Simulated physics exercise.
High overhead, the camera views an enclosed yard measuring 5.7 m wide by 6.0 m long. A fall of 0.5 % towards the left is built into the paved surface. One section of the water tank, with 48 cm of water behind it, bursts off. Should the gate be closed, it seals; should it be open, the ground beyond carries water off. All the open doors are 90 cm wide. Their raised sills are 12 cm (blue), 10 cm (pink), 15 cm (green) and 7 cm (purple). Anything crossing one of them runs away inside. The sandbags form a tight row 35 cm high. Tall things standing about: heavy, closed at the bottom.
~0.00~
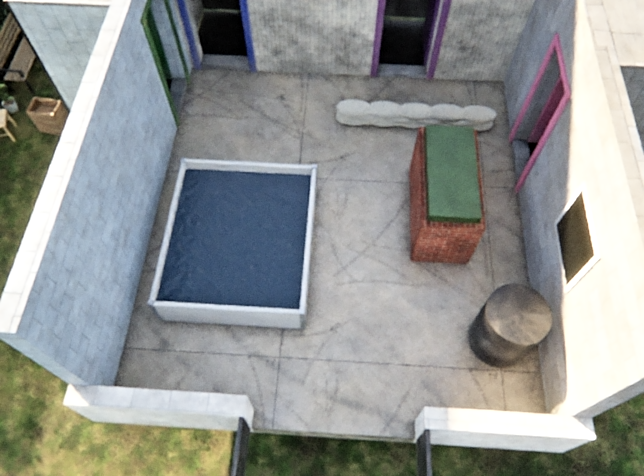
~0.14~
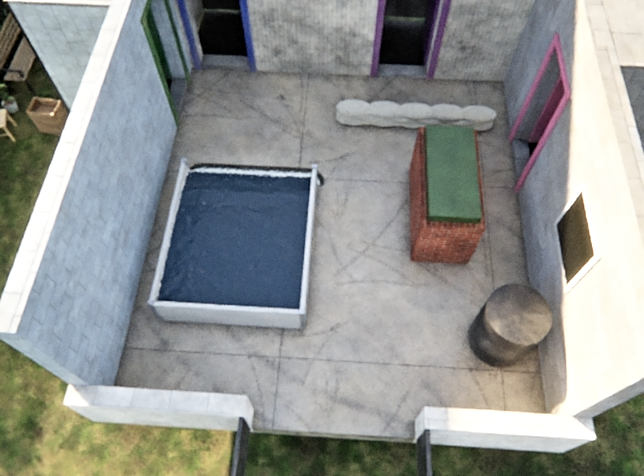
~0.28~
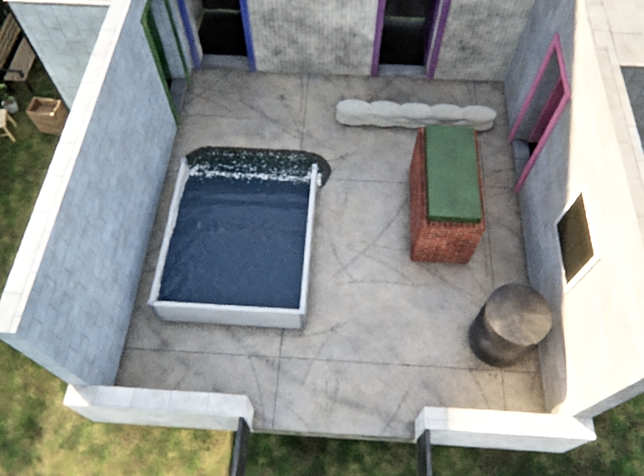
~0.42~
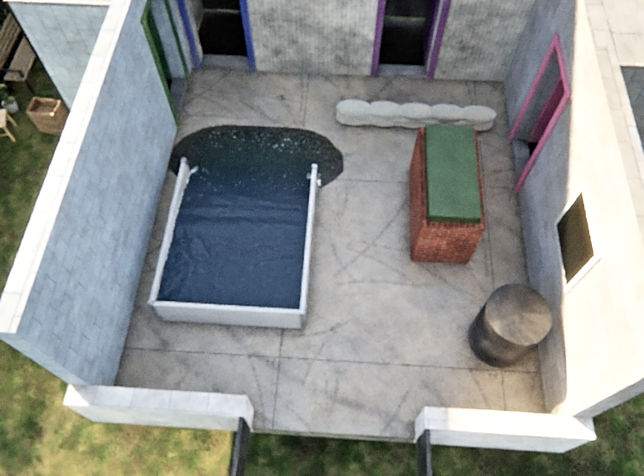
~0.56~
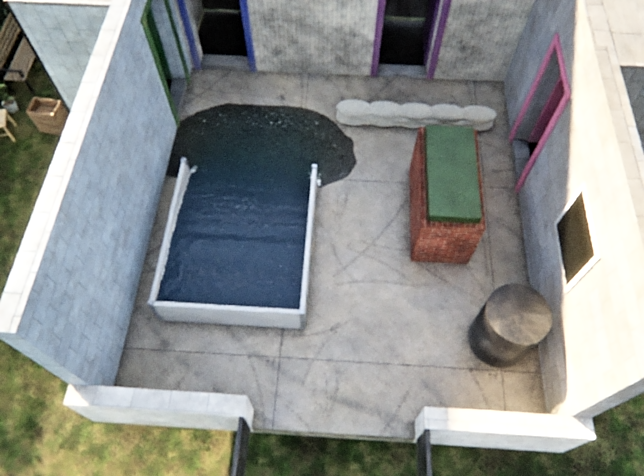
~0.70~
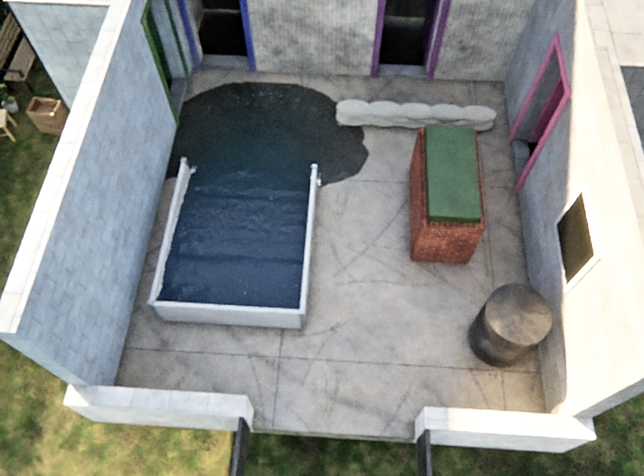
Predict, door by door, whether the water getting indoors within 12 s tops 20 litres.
Prediction: At the blue door it tops it; at the pink door it falls short; at the green door it tops it; at the purple door it tops it.
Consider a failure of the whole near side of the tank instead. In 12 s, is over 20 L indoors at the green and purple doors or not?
Against that limit the green door gives a lower amount and the purple door gives a lower amount.
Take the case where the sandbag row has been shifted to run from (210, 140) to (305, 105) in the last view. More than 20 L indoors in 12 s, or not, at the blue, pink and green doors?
Result: Blue door beyond the limit; pink door beyond the limit; green door inside the limit.
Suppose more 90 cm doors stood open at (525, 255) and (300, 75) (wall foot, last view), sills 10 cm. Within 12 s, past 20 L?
The first doorway stays inside and the second goes beyond.
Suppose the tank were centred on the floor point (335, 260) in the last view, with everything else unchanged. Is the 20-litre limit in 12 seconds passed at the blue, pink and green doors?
Blue gets more than that, pink gets more than that, green gets more than that.
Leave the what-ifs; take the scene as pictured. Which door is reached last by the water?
It's the pink door that comes last.
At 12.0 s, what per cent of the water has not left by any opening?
Roughly 78 in a hundred.
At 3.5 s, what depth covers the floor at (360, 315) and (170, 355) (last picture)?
Depths, in the order asked: Roughly 0 cm, then 0 cm.
After 1.4 s water covers 25 % of the floor and is deepest (29 cm) near (260, 75); blue door 26 cm at the sill, 9 L in, pink door not reached, green door 12 cm at the sill, 0 L in, purple door not reached.
After 2.2 s water covers 35 % of the floor and is deepest (34 cm) near (190, 79); blue door 33 cm at the sill, 73 L in, pink door not reached, green door 20 cm at the sill, 0 L in, purple door 6 cm at the sill, 0 L in.
After 3.5 s water covers 40 % of the floor and is deepest (24 cm) near (186, 94); blue door 25 cm at the sill, 194 L in, pink door 9 cm at the sill, 0 L in, green door 23 cm at the sill, 33 L in, purple door 9 cm at the sill, 1 L in.
After 7.0 s water covers 70 % of the floor and is deepest (16 cm) near (514, 320); blue door 9 cm at the sill, 241 L in, pink door 9 cm at the sill, 1 L in, green door 10 cm at the sill, 55 L in, purple door 15 cm at the sill, 30 L in.
After 12.0 s water covers 90 % of the floor and is deepest (10 cm) near (257, 162); blue door 8 cm at the sill, 241 L in, pink door 5 cm at the sill, 1 L in, green door 8 cm at the sill, 55 L in, purple door 6 cm at the sill, 74 L in.
